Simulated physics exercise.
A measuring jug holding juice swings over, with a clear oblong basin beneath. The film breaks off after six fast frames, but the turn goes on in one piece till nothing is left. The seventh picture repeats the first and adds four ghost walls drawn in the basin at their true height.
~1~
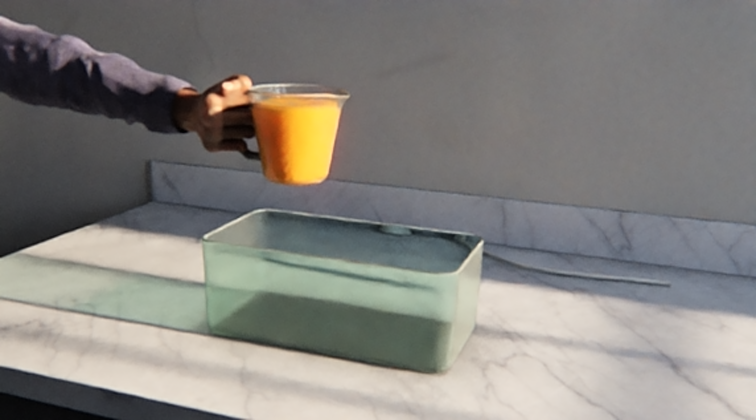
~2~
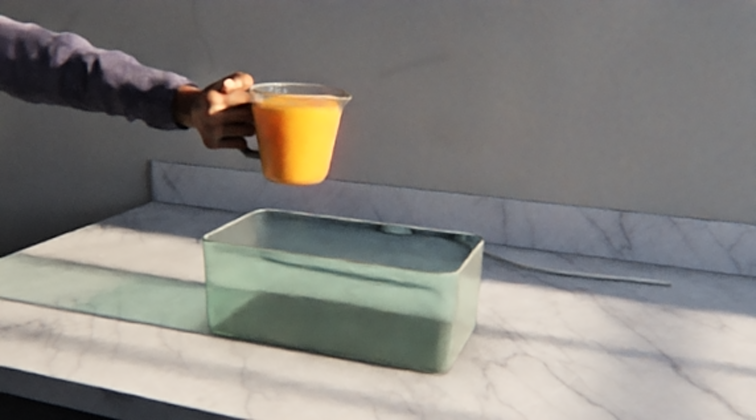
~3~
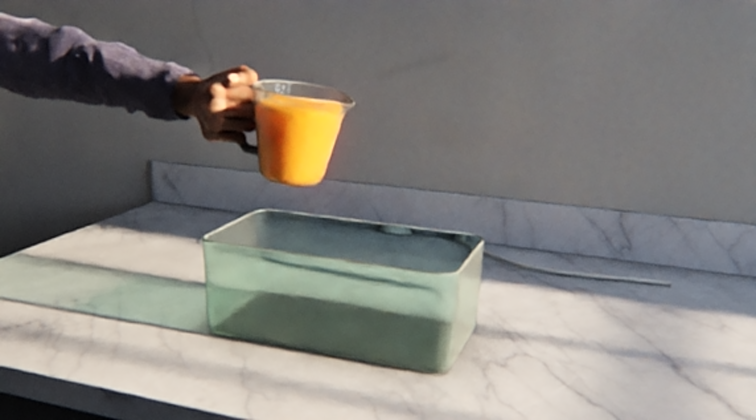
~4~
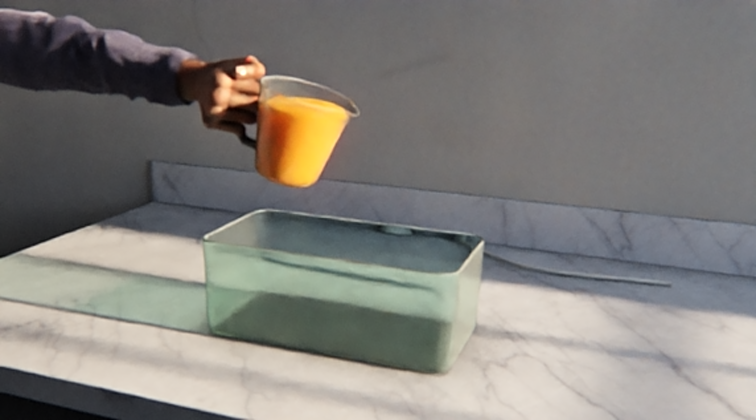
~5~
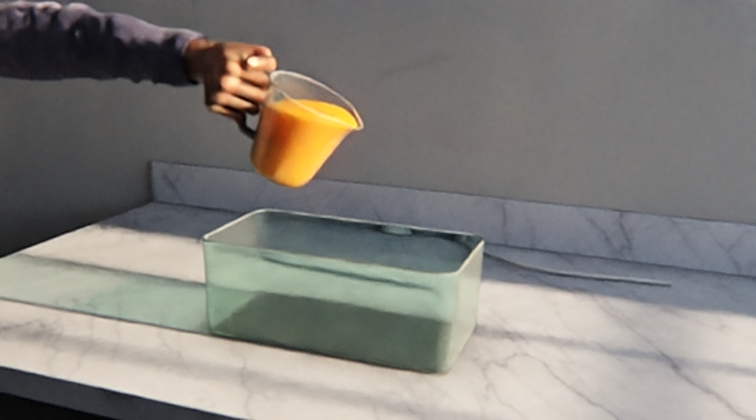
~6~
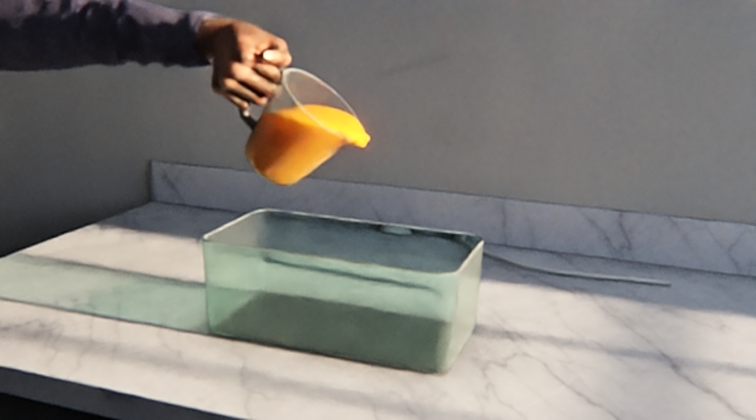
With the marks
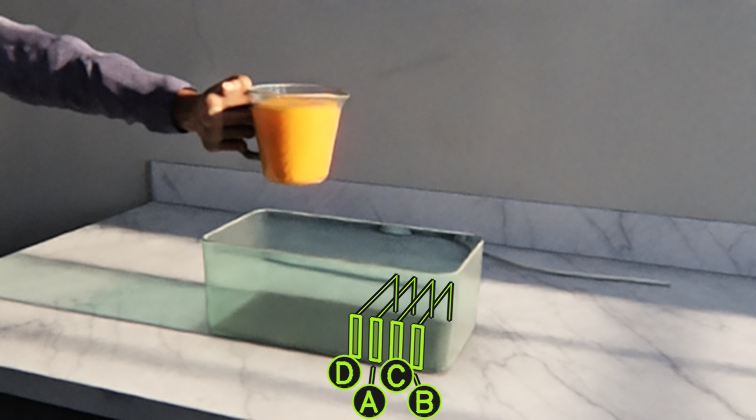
A hand tilts a jug of orange juice rightward above a clear basin until juice reaches the lip.
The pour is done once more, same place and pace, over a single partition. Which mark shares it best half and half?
Use slot D.
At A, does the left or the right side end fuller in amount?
The left one.
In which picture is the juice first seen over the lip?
Picture 6.
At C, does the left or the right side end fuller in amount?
The left one.
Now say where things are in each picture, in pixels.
Upright, lip at (347, 96); basin from (210, 329) to (451, 373); nothing has left yet.
Upright, lip at (349, 98); nothing has left yet.
Tipped about 7°, lip at (352, 104); nothing has left yet.
Tipped about 16°, lip at (356, 114); nothing has left yet.
Tipped about 27°, lip at (360, 128); nothing has left yet.
Tipped about 41°, lip at (360, 144); juice is over the lip, down to (360, 144).
On the marked copy, A at (373, 367); B at (414, 375); C at (393, 371); D at (353, 363).
With A, about 78 % ends left of the wall and 20 % right of it; 3 % is lost outside.
With B, about 91 % ends left of the wall and 5 % right of it; 4 % is lost outside.
With C, about 88 % ends left of the wall and 7 % right of it; 5 % is lost outside.
With D, about 52 % ends left of the wall and 45 % right of it; 3 % is lost outside.
